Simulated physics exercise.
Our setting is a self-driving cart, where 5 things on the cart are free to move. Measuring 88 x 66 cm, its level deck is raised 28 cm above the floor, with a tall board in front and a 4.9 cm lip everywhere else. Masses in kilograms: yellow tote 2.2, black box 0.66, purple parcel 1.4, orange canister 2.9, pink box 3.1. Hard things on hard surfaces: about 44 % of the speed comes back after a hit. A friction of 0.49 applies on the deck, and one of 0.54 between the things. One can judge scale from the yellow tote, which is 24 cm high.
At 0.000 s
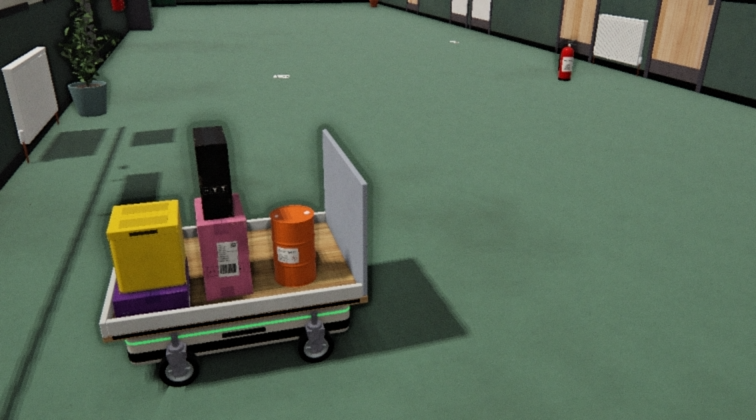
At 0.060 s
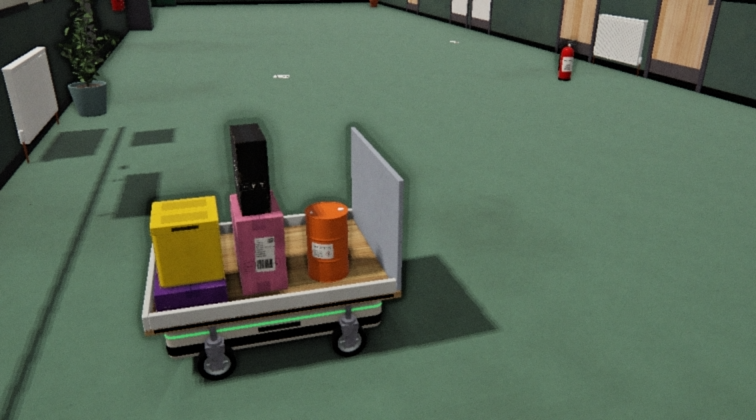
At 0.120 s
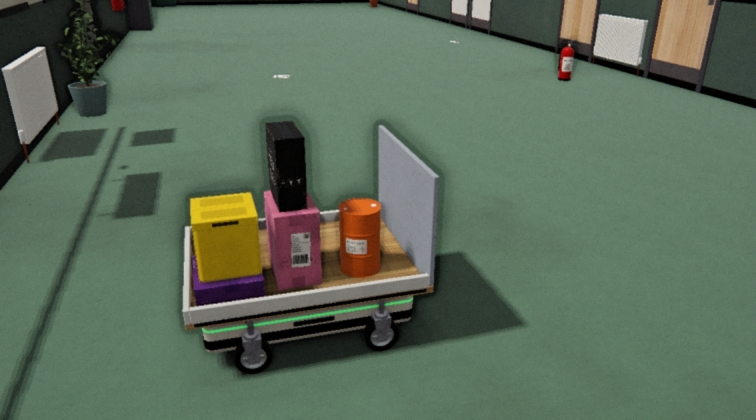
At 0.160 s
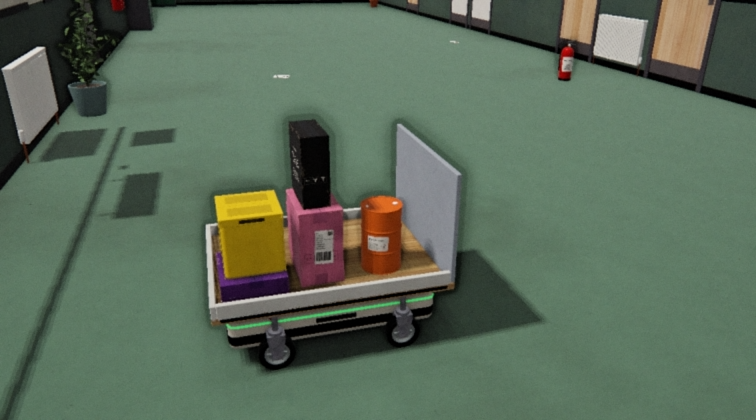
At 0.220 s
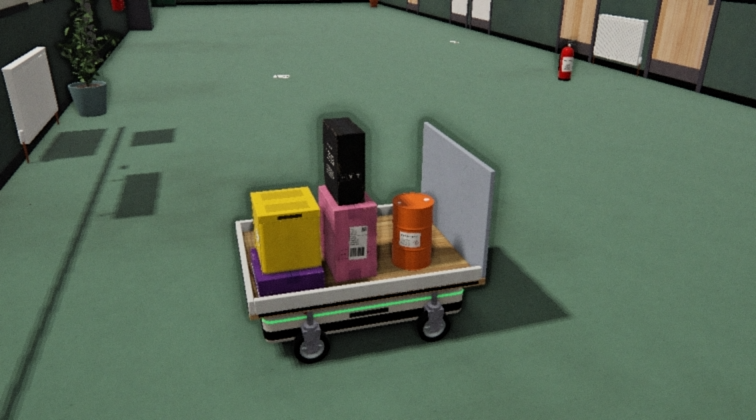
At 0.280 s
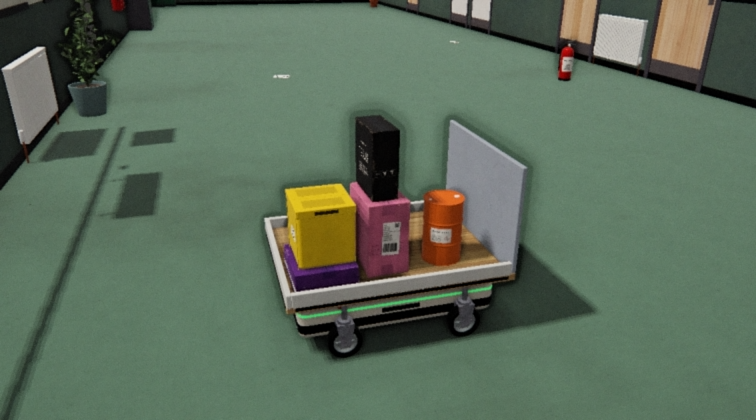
A cart carrying stacked boxes and an orange canister rolls rightward across the green floor.
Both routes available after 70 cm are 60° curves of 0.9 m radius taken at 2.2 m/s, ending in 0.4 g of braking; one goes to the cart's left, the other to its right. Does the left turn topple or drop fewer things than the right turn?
No, the right turn does.
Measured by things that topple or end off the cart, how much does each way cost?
Turn left = 3, turn right = 2.
Turning left. Around 0.68 s, 150 cm covered, turned 41°; black box shifted 12 cm near (543, 123); yellow tote shifted 5 cm near (522, 185); orange canister at 33° to upright.
Around 1.08 s, 230 cm covered, turned 60°; black box and orange canister now off the cart; yellow tote at 15° to upright near (564, 135); pink box shifted 9 cm.
Around 1.58 s, 256 cm covered, turned 60°, stopped; yellow tote now off the cart; pink box shifted 9 cm; purple parcel shifted 3 cm.
Finally (1.9 s), off the cart, yellow tote, black box and orange canister; the other 2 still in place (within 10 cm).
Turning right instead, black box and orange canister tipped over or off the cart, 2 of 5 in all.
